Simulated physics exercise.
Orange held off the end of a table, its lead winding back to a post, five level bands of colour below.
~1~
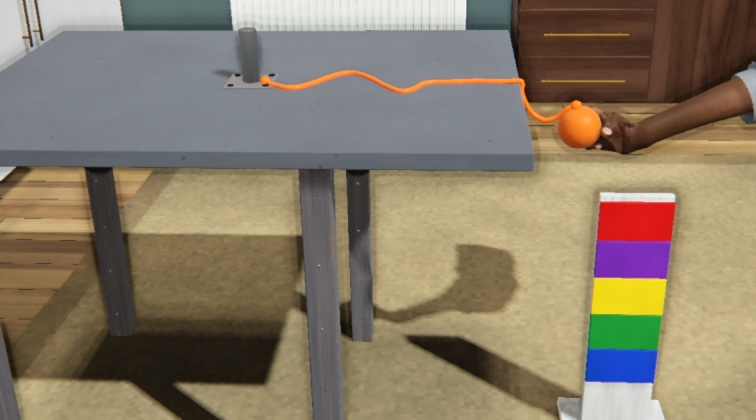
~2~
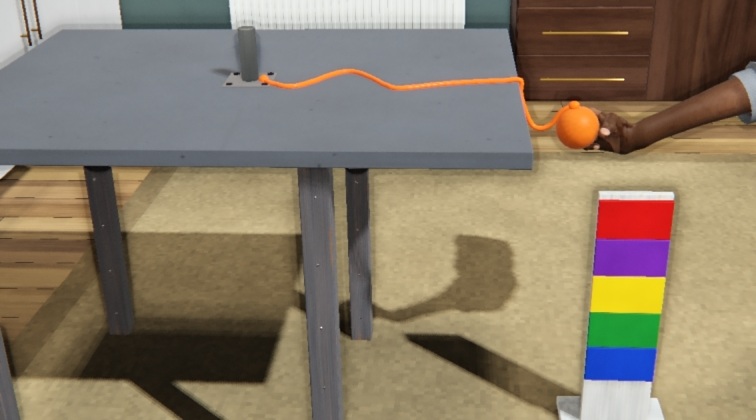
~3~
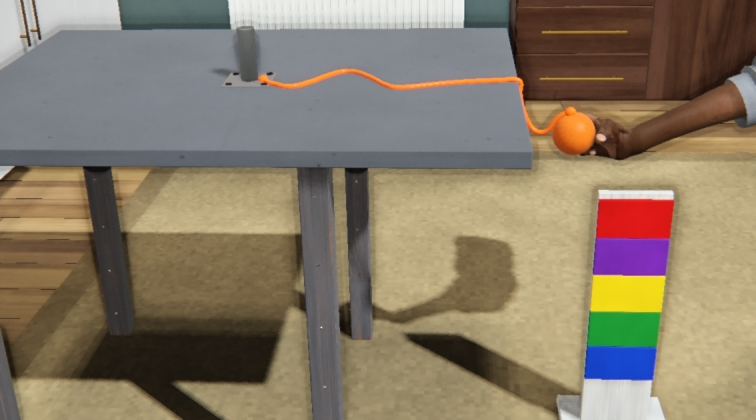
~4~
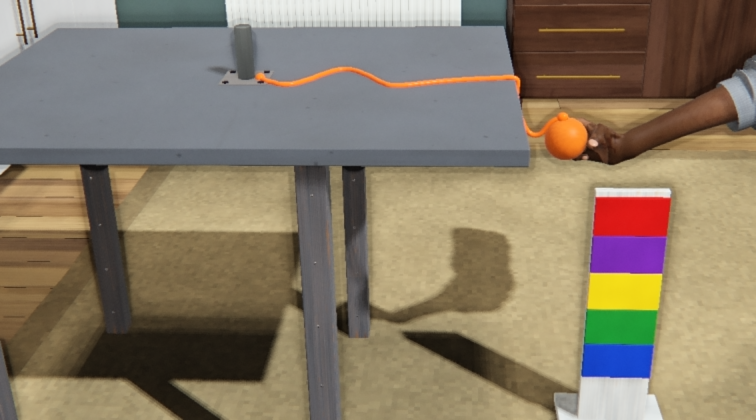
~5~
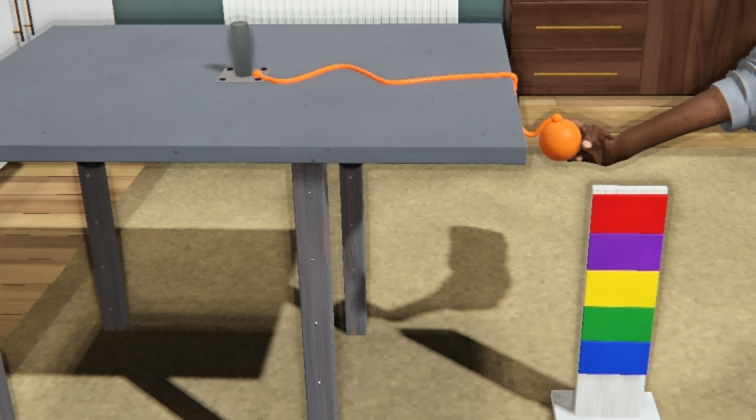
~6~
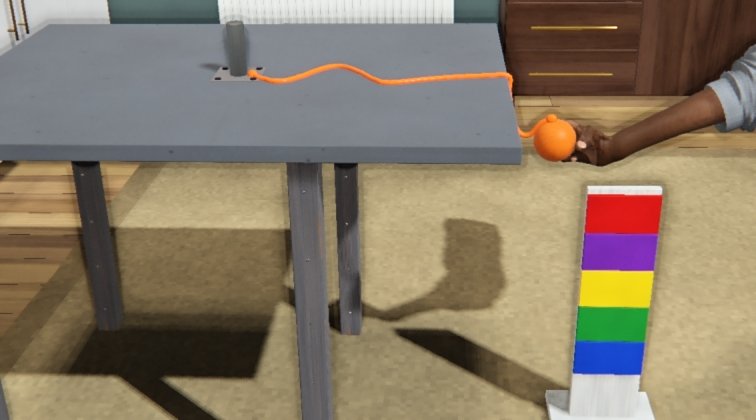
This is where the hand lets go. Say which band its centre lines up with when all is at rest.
It lines up with purple.
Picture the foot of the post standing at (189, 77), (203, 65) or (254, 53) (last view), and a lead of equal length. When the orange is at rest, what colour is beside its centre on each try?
Answer, in order: Red, red, purple.
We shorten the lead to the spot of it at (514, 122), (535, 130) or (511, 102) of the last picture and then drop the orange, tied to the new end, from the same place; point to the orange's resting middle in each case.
Close to (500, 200) first, close to (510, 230) next, and close to (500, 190) last.
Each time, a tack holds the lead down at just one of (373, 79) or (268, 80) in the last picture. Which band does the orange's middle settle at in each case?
Note: Try 1 red; try 2 purple.
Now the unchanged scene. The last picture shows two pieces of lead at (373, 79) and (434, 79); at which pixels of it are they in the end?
(429, 77) and (498, 78), roughly.
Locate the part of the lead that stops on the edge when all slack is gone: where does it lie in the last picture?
You'll find it somewhere near (447, 78).
Soon after, orange near (480, 242); level with purple.
Then, orange near (521, 252); level with purple.
At rest, orange near (508, 252); level with purple. Its middle rests at the purple band.
